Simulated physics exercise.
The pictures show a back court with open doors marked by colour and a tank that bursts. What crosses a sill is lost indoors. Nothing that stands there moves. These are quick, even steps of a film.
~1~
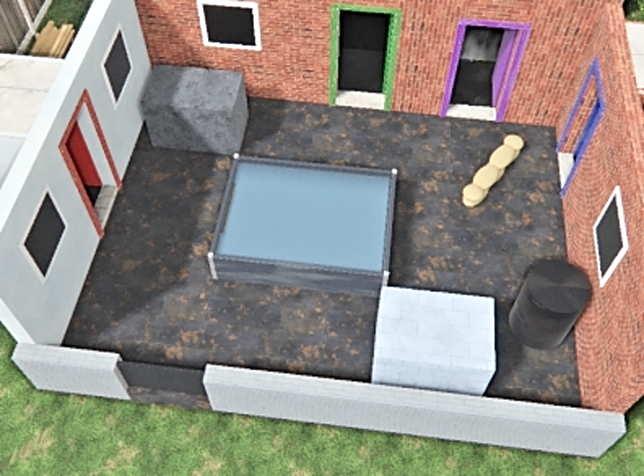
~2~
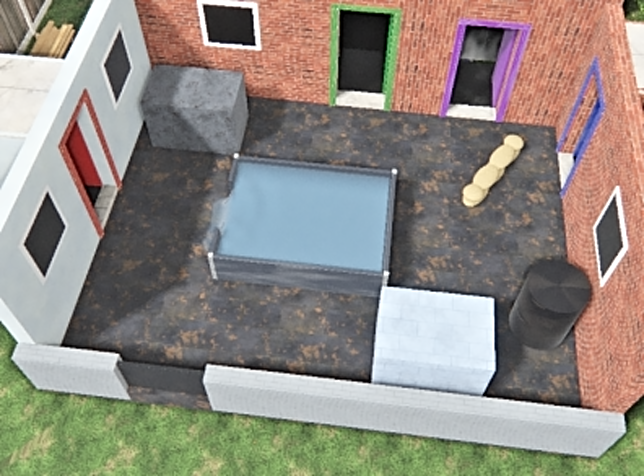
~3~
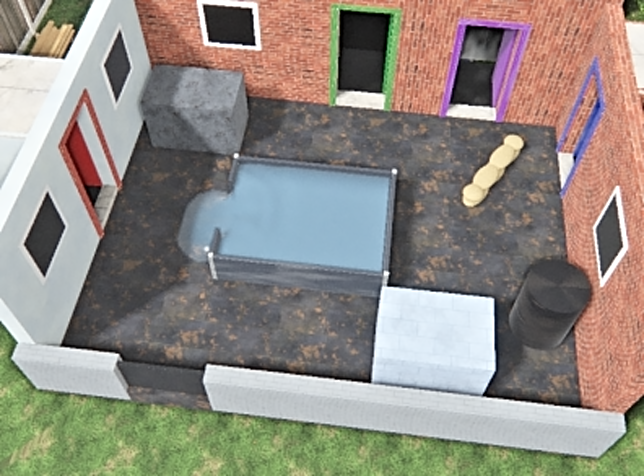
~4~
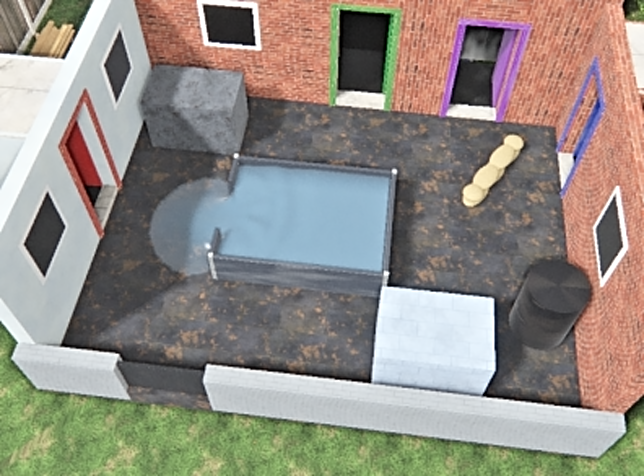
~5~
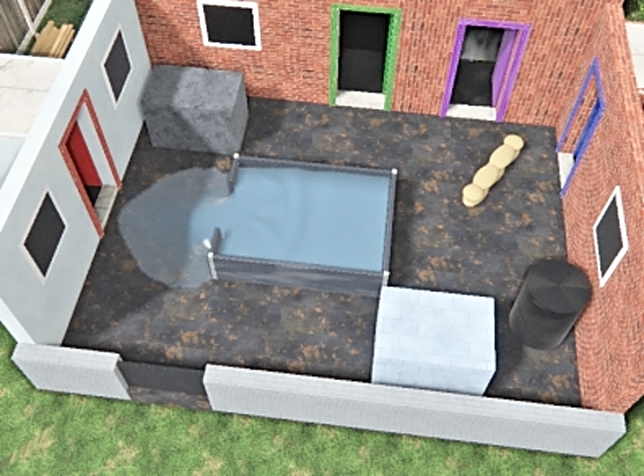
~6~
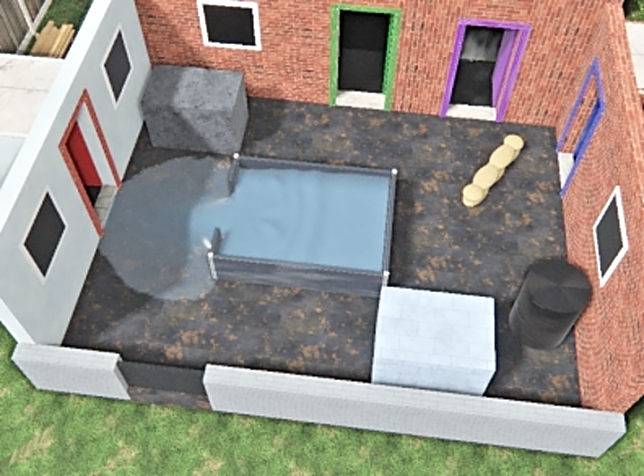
At first, still blue water fills an open rectangular tank in a brick-walled yard, near grey and white blocks and a dark barrel. Then water pours through a gap in the tank's left side, spreading across the dark floor in a widening rounded sheet that reaches close to the red-framed doorway.
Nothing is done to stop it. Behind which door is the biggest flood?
It is the red one.
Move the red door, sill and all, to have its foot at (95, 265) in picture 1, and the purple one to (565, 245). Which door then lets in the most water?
It is the red-painted one.
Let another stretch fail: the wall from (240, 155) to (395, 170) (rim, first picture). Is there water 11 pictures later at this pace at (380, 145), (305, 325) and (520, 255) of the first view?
In that order: Flooded, clear, free of water.
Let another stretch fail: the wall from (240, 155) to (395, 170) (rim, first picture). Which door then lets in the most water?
Most goes in at the door marked green.
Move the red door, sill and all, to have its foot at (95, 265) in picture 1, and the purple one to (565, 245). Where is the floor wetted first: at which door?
First comes the one in red.
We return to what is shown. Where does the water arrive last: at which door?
The one in blue.
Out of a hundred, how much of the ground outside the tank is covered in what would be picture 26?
Roughly 35 per cent.
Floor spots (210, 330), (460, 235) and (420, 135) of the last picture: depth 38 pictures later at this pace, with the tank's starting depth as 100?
About 6, 0 and 4 per cent.
A moment on, water covers 15 % of the floor; blue door not reached, red door some in, green door not reached, purple door not reached.
Next, water covers 20 % of the floor; blue door not reached, red door a lot in, green door not reached, purple door not reached.
Then, water covers 35 % of the floor; blue door not reached, red door a lot in, green door not reached, purple door not reached.
Later, water covers 65 % of the floor; blue door not reached, red door a lot in, green door wet at the sill, nothing in, purple door wet at the sill, nothing in.
In the end, water covers 90 % of the floor; blue door wet at the sill, nothing in, red door a lot in, green door wet at the sill, nothing in, purple door wet at the sill, nothing in; the red door has let in the most.
